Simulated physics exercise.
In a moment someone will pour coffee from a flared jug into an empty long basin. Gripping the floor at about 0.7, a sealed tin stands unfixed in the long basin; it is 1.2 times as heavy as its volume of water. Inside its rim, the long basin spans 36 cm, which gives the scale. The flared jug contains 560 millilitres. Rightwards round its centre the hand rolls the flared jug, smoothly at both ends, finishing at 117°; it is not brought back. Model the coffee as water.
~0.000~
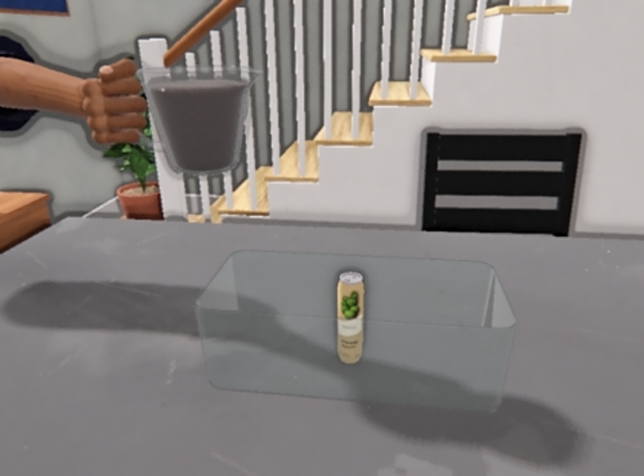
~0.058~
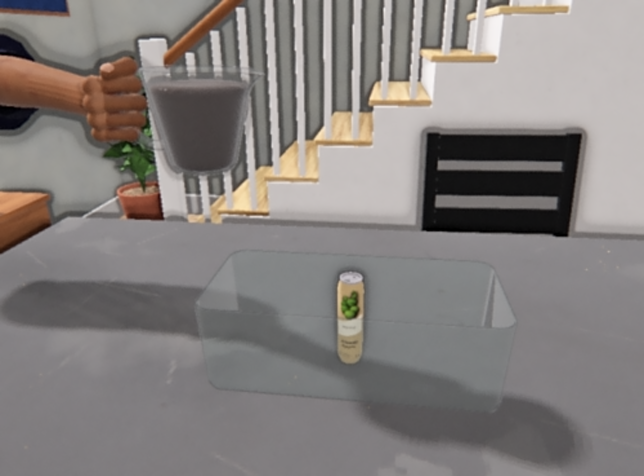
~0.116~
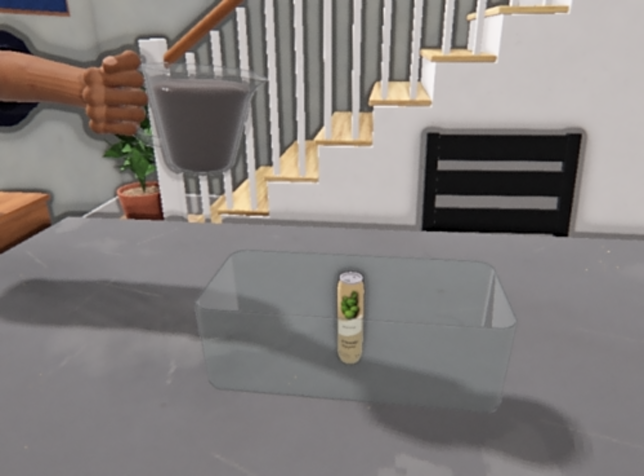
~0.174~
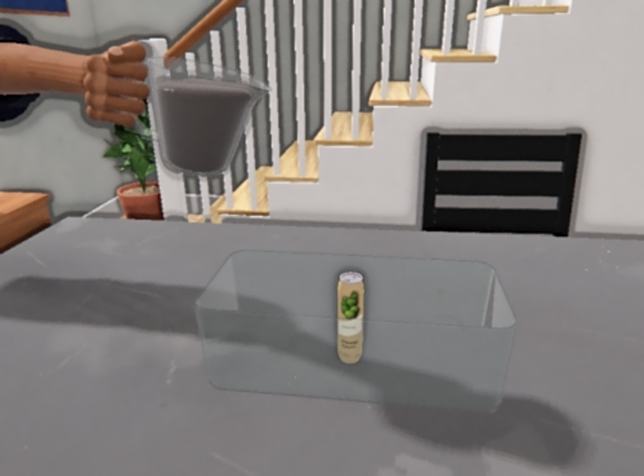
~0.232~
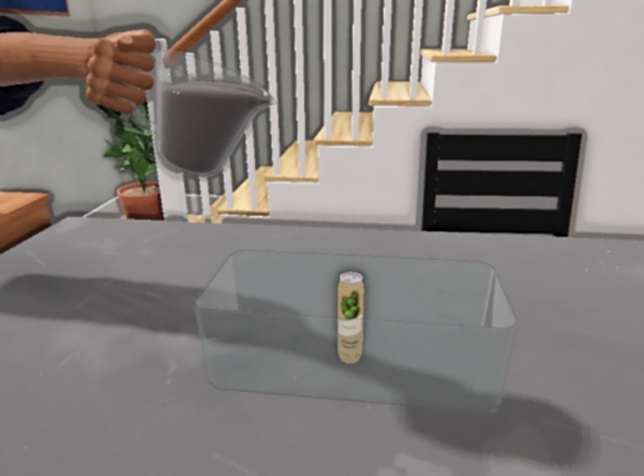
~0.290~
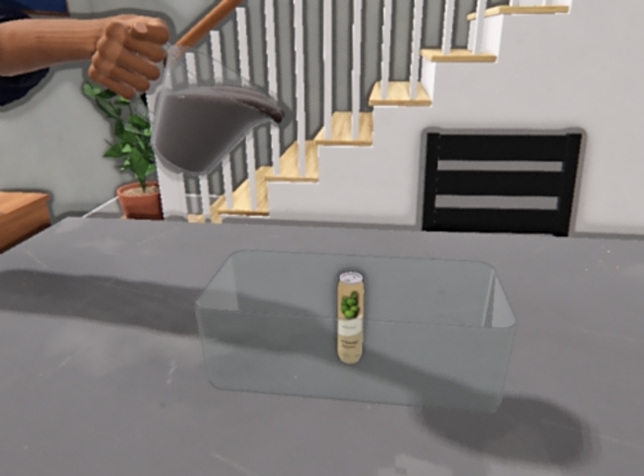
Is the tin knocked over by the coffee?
Yes.
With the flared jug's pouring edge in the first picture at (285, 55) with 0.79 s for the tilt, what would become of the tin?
It tumbles.
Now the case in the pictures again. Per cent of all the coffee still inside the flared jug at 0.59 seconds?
Still held: Roughly 34 % of the total.
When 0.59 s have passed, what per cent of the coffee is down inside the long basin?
Roughly 28 percent of it.
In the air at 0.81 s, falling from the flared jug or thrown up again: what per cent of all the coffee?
Roughly 10 per cent.
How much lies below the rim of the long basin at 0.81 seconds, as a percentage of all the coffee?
Roughly 90 per cent.
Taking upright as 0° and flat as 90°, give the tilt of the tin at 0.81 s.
It is at some 15°.
By 0.59 s the tilt is 99° and 34 per cent is still to pour; the tin stands where it began.
By 0.81 s the tilt is 117° and 1 per cent is still to pour; the tin leans 16°.
By 1.05 s the tilt is 117° and 0 per cent is still to pour; the tin lies on its side.
By 1.30 s the tilt is 117° and 0 per cent is still to pour; the tin lies on its side.
At rest the tin lies on its side.
